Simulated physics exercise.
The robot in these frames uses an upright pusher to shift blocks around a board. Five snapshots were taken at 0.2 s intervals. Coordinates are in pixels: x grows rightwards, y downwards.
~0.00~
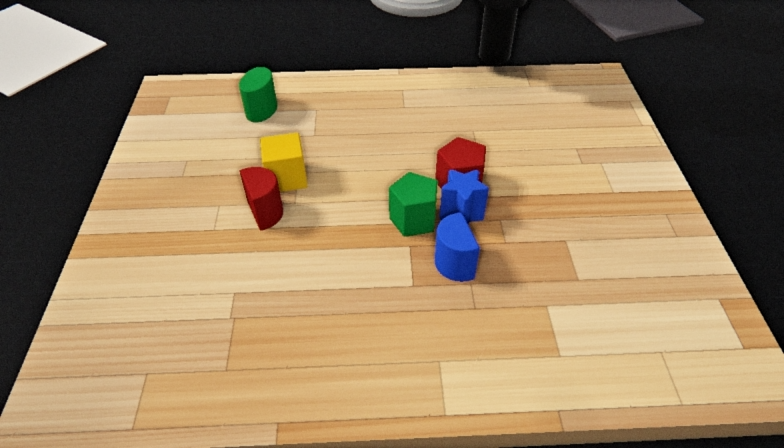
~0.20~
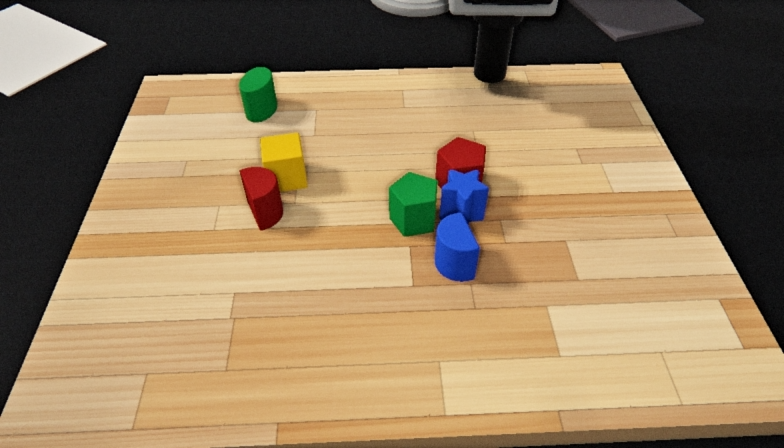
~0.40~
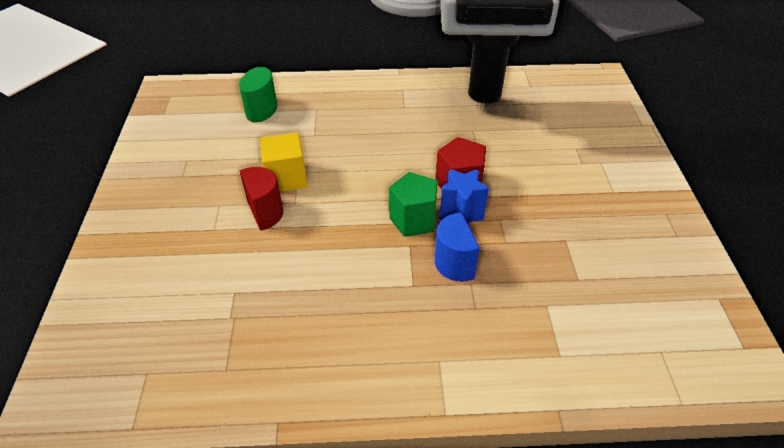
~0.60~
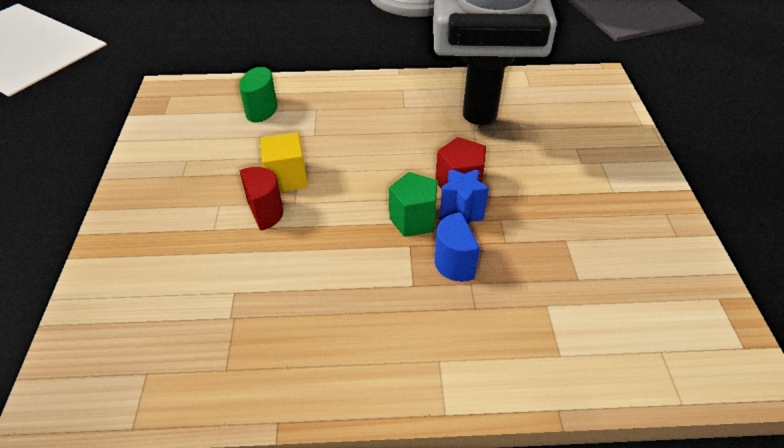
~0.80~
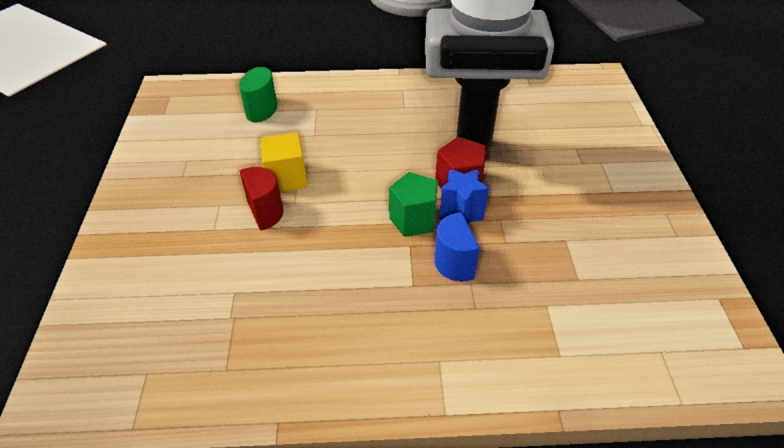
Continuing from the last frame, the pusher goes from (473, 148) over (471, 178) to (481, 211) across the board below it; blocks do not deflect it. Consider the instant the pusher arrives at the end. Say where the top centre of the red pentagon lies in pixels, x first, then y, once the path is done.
Around (464, 206).
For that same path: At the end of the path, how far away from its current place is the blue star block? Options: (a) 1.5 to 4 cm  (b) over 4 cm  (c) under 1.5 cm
My answer is option b.
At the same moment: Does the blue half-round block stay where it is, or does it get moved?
It ends up somewhere else.
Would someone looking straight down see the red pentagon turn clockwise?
Yes, I think so.
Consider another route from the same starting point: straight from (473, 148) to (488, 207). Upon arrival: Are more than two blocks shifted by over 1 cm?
Short answer: Yes.
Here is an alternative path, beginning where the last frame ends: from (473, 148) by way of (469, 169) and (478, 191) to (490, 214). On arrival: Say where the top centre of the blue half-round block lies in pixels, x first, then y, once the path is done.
By then it is at (439, 268).
On the path given first. Halfway along, pusher at (473, 167); red pentagon at (460, 172); blue star block at (464, 203).
At the end, pusher at (483, 199); green pentagon at (409, 192), turned 15° clockwise; blue half-round block at (441, 267), turned 25° anticlockwise; red pentagon at (464, 206), turned 20° clockwise; blue star block at (457, 239).
